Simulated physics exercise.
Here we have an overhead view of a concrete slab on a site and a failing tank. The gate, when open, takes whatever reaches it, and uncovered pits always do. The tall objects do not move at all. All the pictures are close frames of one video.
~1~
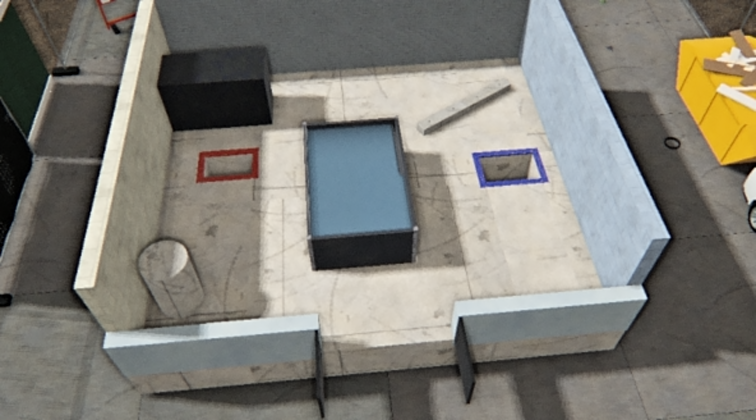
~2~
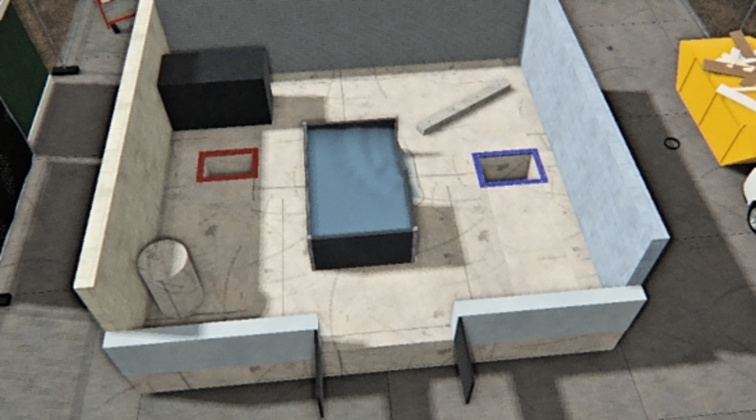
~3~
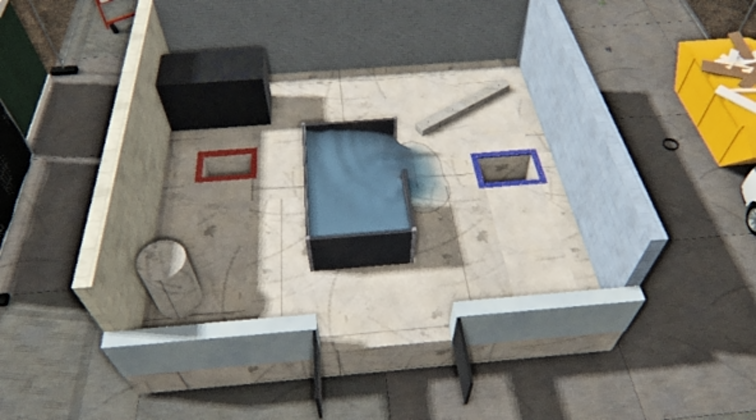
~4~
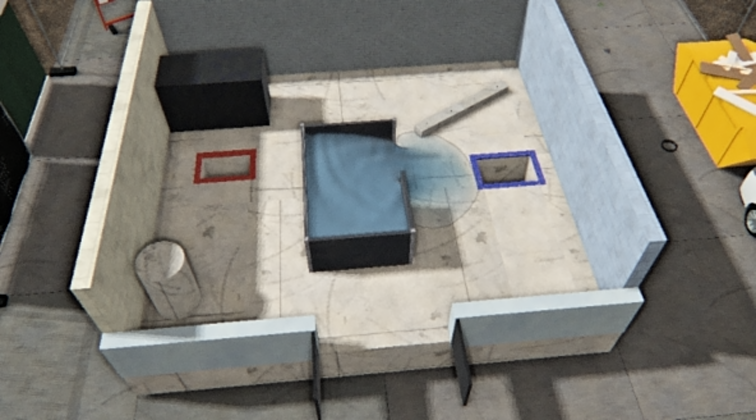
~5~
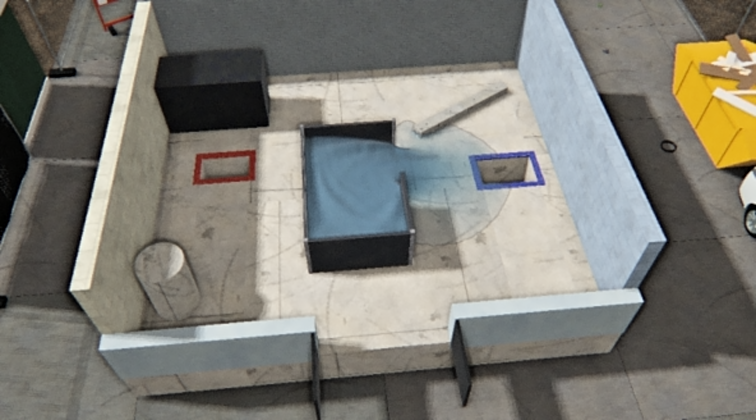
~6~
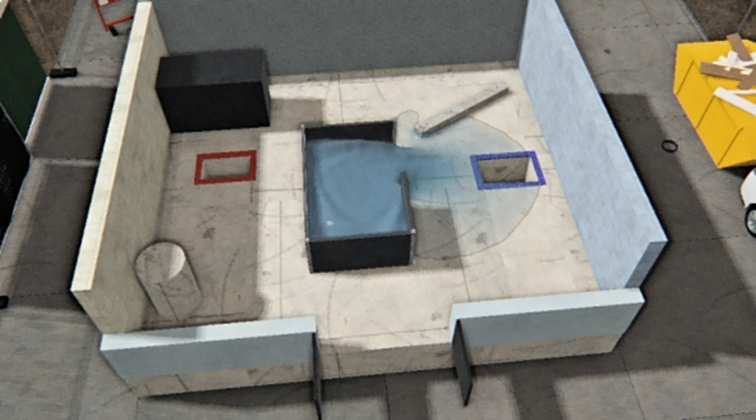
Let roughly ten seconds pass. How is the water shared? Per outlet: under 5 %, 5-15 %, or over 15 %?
Outcome: As it plays out the gate never reaches five per cent; as it plays out the red pit never reaches five per cent; as it plays out the blue pit goes past fifteen per cent.
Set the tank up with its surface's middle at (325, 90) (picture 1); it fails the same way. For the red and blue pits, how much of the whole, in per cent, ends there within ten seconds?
After ten seconds: Red pit 0 percent, blue pit 30 percent.
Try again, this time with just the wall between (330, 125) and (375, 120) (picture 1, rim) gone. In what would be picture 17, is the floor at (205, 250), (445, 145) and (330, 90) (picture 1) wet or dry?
Spot by spot: Unaffected, then unaffected, then soaked through.
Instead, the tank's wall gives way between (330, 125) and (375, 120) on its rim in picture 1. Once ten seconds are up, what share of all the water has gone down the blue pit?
Share to the blue pit: 10 in a hundred.
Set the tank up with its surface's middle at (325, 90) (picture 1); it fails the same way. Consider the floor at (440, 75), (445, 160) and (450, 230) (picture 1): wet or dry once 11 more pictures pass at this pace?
Spot one wetted, spot two unwetted, spot three unwetted.
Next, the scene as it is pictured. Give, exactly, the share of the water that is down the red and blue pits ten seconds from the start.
Shares, in order: 2 % and 42 %.
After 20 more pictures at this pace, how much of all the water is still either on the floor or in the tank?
Estimate: Some 76 %.
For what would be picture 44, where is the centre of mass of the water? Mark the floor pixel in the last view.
Centre: Close to (410, 184).
A moment on, water covers 25 % of the floor; the gate 0 %, the red pit 0 %, the blue pit 8 %.
Next, water covers 25 % of the floor; the gate 0 %, the red pit 0 %, the blue pit 14 %.
Then, water covers 40 % of the floor; the gate 0 %, the red pit 0 %, the blue pit 24 %.
Later, water covers 75 % of the floor; the gate 0 %, the red pit 0 %, the blue pit 34 %.
In the end, water covers 90 % of the floor; the gate 1 %, the red pit 3 %, the blue pit 42 %.
